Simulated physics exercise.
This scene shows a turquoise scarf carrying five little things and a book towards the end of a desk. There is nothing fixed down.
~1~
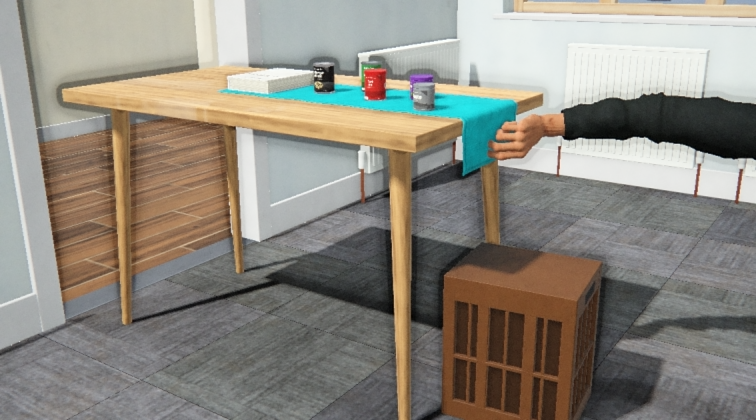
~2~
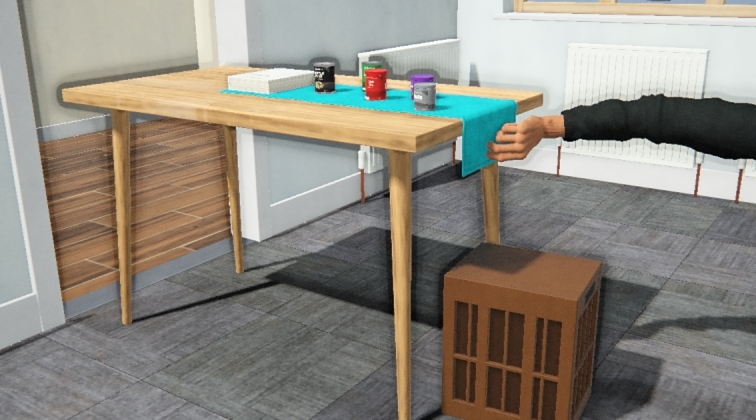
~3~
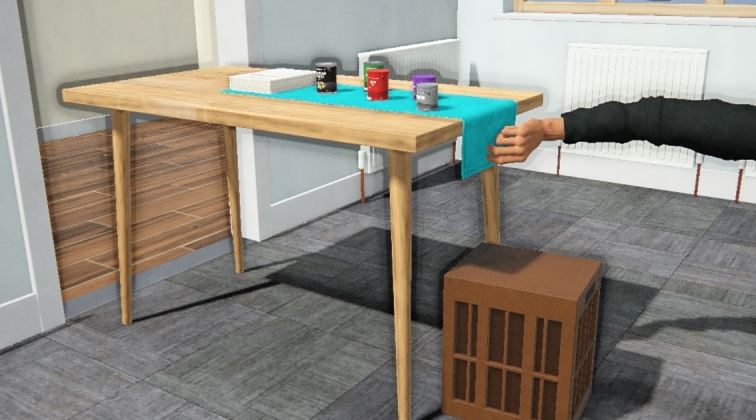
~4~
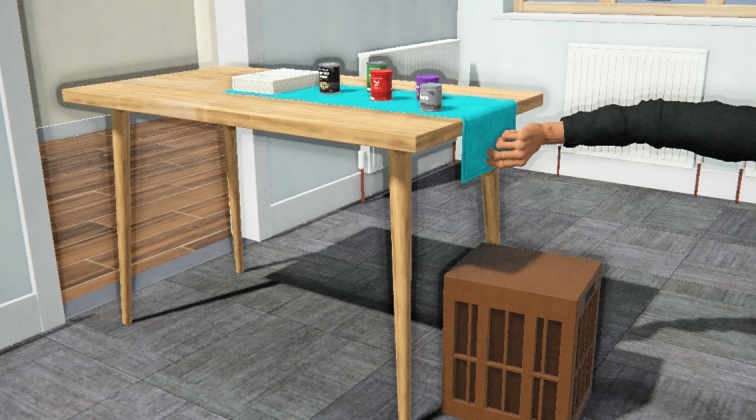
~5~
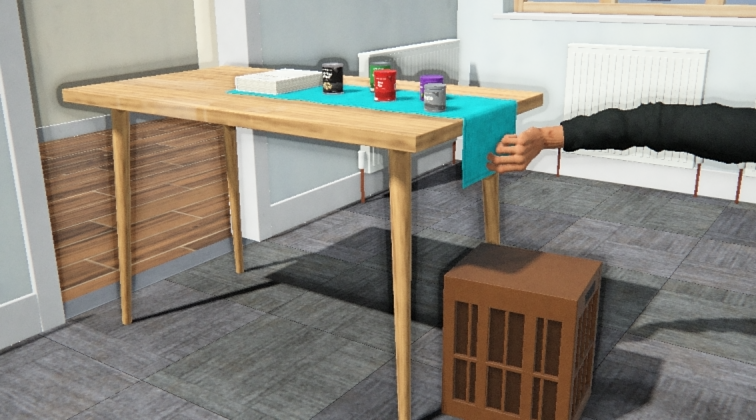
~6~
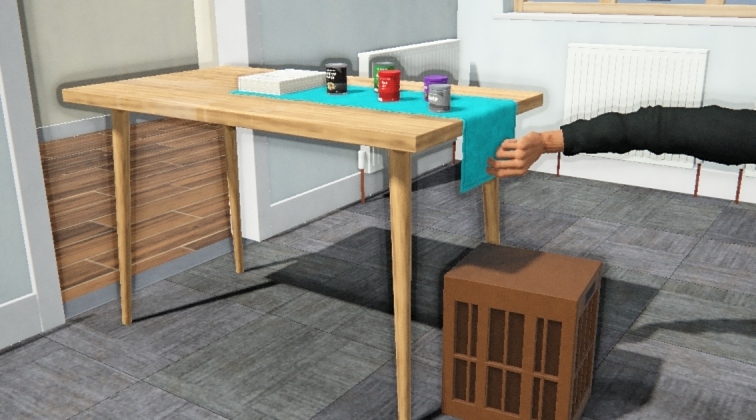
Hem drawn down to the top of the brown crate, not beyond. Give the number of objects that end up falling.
The number is two.
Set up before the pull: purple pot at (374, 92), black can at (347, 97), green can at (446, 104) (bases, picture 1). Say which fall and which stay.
Fate of the purple pot: It stays; fate of the black can: It stays; fate of the green can: It goes.
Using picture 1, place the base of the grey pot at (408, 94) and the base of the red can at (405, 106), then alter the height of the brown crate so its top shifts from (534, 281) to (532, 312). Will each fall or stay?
First the grey pot: It ends off the top. Then the red can: It ends off the top.
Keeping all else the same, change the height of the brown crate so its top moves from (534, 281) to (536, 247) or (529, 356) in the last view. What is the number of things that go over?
That would be 1 and 4.
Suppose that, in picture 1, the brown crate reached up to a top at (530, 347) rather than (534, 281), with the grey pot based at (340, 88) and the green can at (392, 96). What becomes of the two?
Grey pot stays, green can is gone.
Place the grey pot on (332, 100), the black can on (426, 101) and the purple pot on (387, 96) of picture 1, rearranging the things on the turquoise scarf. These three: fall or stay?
Grey pot - stays aboard. Black can - leaves the top. Purple pot - stays aboard.
Soon after, hem near (489, 223); grey pot gone.
After that, hem on the crate; grey pot and purple pot gone.
In the end, hem on the crate; grey pot and purple pot gone. It carries off two.
